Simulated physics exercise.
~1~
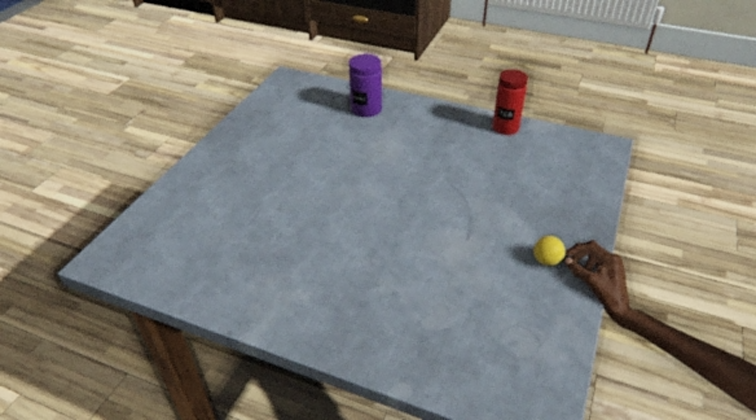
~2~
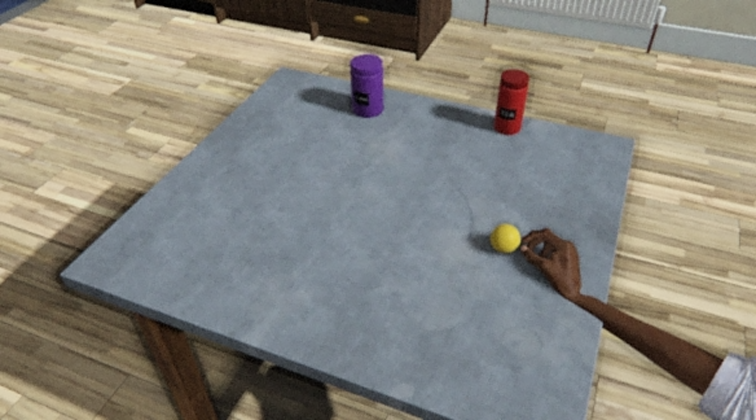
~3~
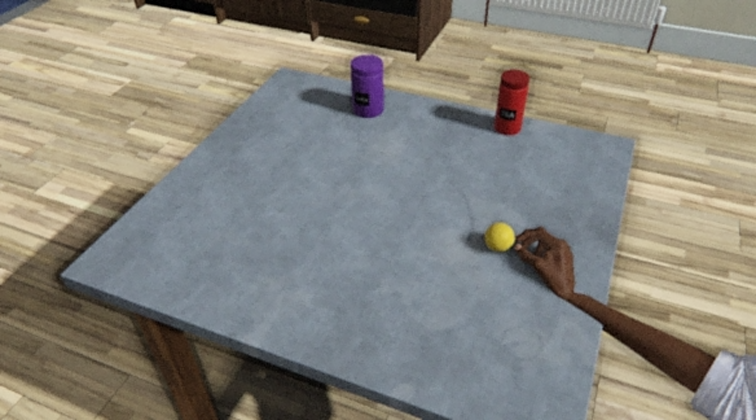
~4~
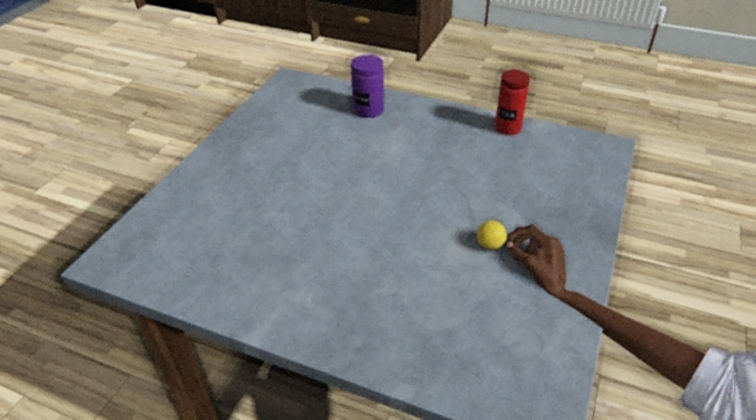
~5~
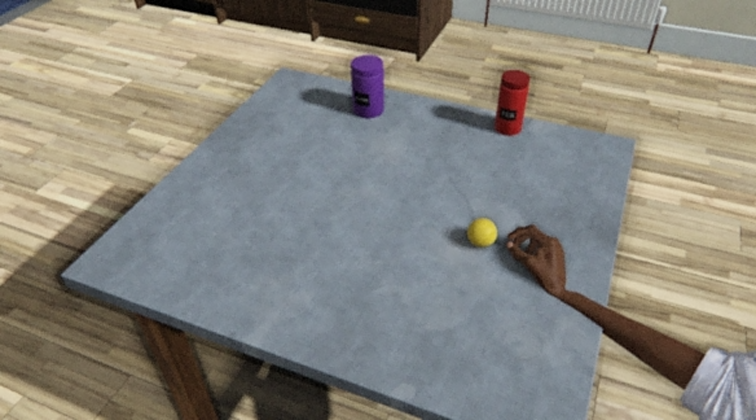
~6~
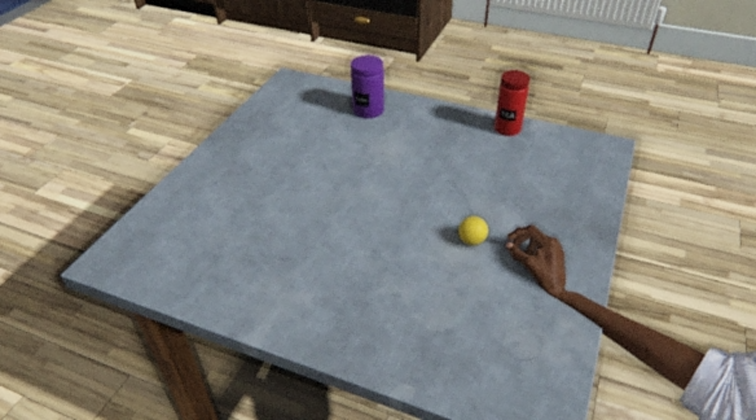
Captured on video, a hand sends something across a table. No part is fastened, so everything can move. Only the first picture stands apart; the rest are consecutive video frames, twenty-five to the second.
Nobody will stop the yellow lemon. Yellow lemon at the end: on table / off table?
I expect it will be on the table still.
Then, 0.10 s past the last view, yellow lemon displaced about its own width near (454, 226).
Then, 0.20 s past the last view, yellow lemon displaced well along near (438, 221).
Then, 0.50 s past the last view, yellow lemon displaced well along near (410, 214).
Finally, moved from the start, yellow lemon. Final places as the last picture's camera would see them, yellow lemon near (406, 213).
